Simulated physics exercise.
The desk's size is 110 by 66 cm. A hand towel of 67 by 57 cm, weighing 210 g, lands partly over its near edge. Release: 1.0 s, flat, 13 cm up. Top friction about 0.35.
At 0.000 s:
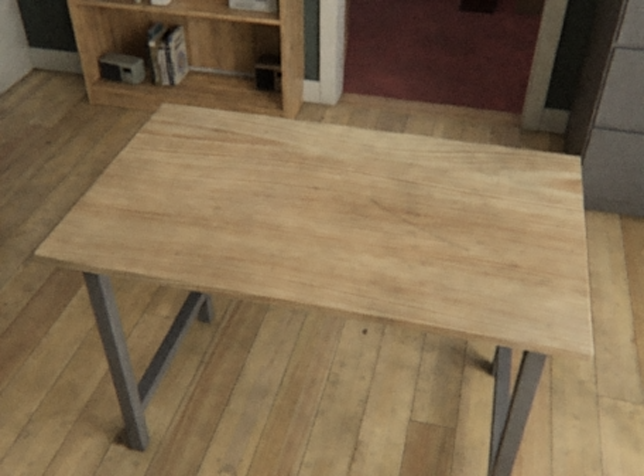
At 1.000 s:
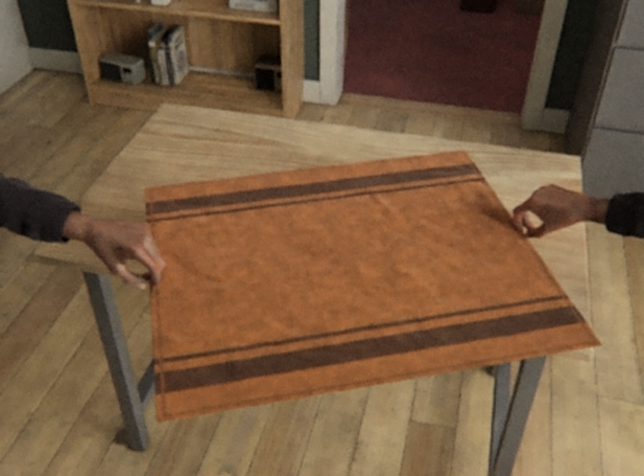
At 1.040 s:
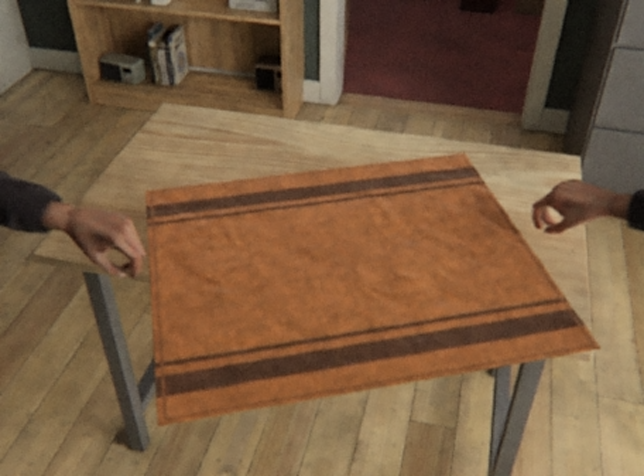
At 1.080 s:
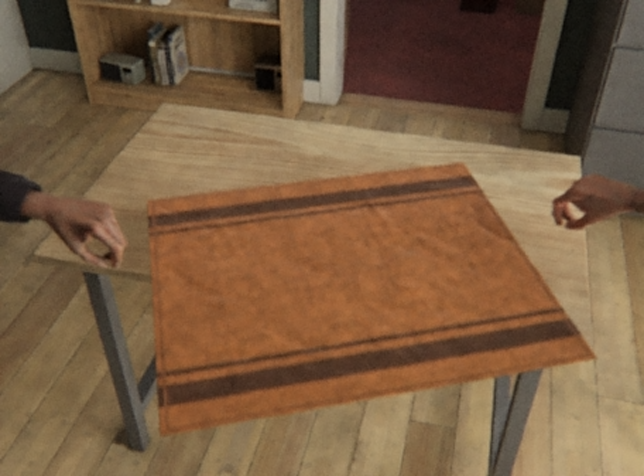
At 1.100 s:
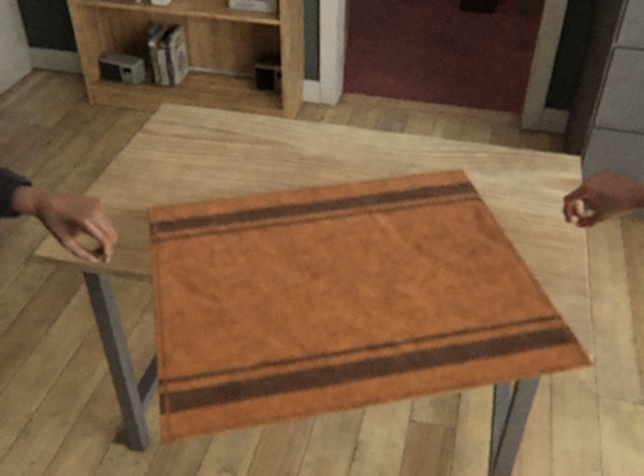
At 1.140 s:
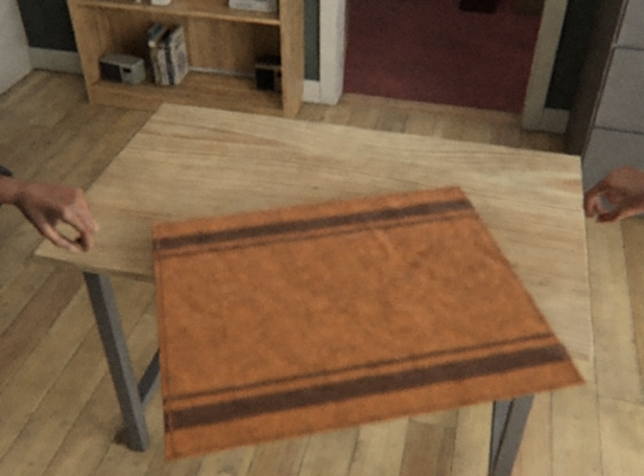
Orange hand towel with dark stripes, laid over a wooden desk's near edge by two hands, sliding toward the viewer after release.
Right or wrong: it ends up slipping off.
Right.
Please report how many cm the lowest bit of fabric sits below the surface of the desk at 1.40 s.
It hangs about 48 cm below the top.
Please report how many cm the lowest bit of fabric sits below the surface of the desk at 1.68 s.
Depth under surface at that time: Approx. 74 centimetres.
After 1.4 s, 30 % of the hand towel is still over the top.
After 1.7 s, 0 % of the hand towel is still over the top.
After 1.9 s, 0 % of the hand towel is still over the top.
After 2.2 s, 0 % of the hand towel is still over the top.
After 4.4 s, 0 % of the hand towel is still over the top.
